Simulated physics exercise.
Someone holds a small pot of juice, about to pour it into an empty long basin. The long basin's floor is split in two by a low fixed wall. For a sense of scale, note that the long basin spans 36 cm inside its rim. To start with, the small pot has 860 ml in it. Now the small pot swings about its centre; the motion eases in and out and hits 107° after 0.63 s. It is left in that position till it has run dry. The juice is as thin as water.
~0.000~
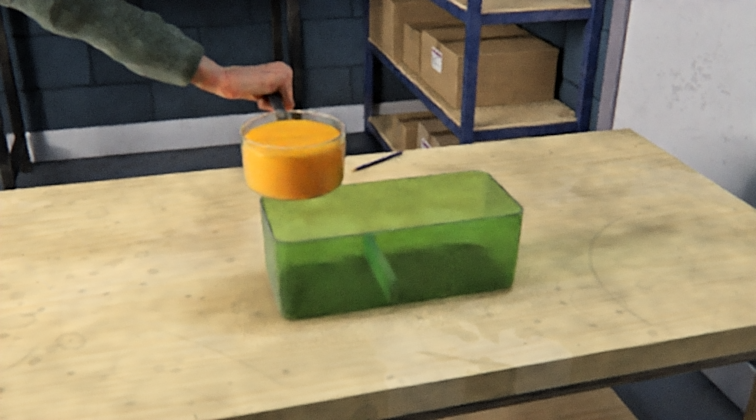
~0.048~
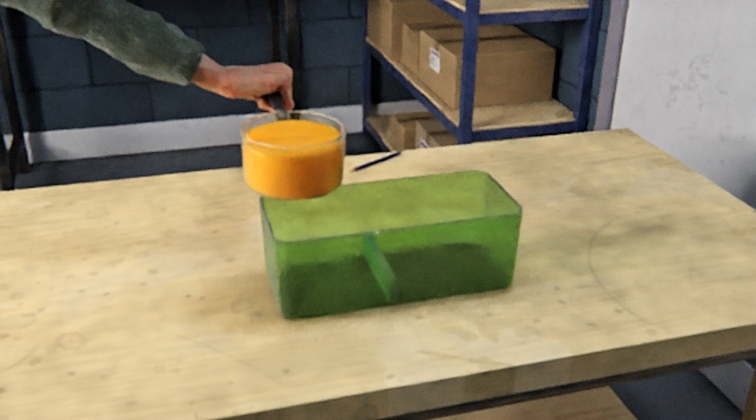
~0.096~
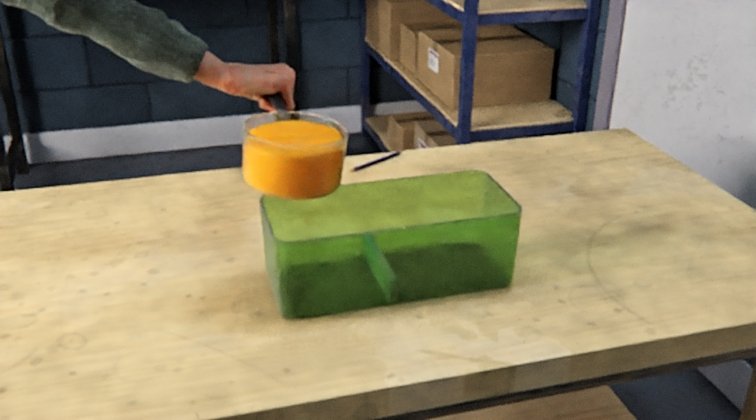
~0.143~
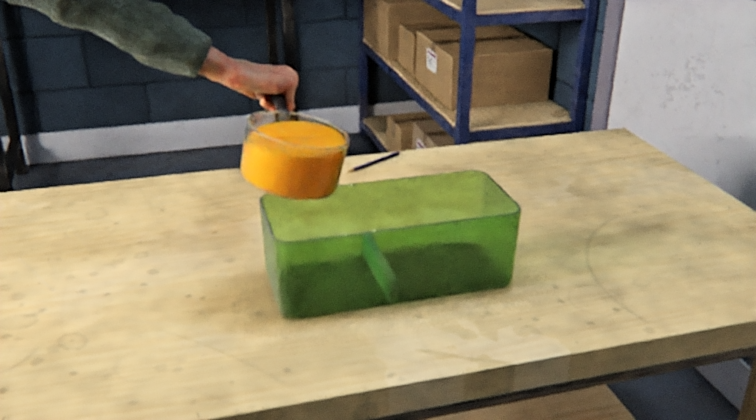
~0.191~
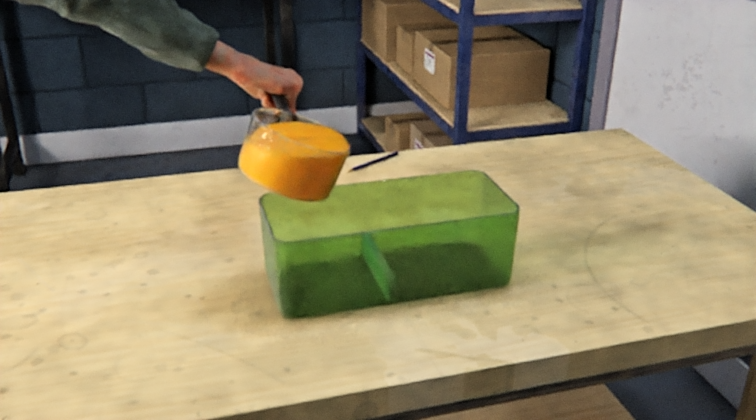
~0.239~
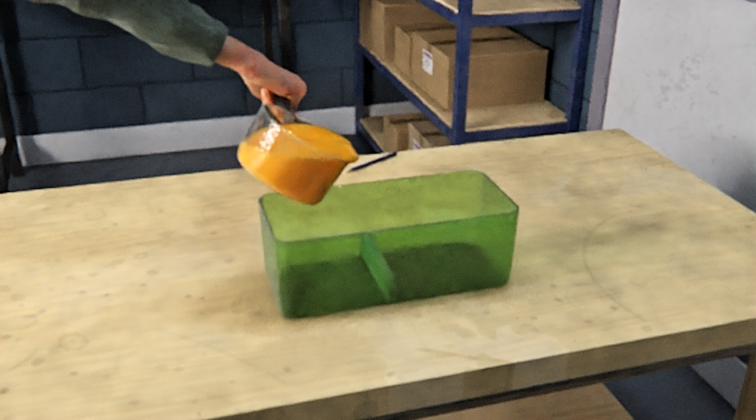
At first, a hand holds a small clear pot of orange juice level above the left part of an empty green basin with a low divider, on a wooden table. The pot then tilts to the right, slightly and then more steeply, and the juice reaches its right rim.
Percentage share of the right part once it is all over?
46 per cent.
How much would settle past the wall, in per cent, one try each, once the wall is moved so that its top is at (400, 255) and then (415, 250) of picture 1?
It comes to 20 per cent, and then 15 per cent.
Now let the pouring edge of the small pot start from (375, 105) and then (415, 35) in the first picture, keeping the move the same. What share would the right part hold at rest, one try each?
I'd expect close to 85 per cent and then close to 85 per cent.
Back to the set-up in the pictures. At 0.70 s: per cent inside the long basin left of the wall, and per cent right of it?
Left roughly 48 per cent, right roughly 46.
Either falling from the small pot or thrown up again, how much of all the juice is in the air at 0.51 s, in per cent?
Roughly 24 %.
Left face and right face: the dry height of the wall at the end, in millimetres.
Measured: Left around 18 mm, right around 24 mm.
Then, 0.51 s in, the tilt is 97° and 27 per cent is still to pour, 20 is left of the wall and 29 right of it.
Then, 0.70 s in, the tilt is 107° and 5 per cent is still to pour, 47 is left of the wall and 45 right of it.
Then, 0.91 s in, the tilt is 107° and 0 per cent is still to pour, 52 is left of the wall and 46 right of it.
Then, 1.13 s in, the tilt is 107° and 0 per cent is still to pour, 53 is left of the wall and 46 right of it.
Finally, 53 per cent lies left of the wall, 46 right of it and 1 outside.
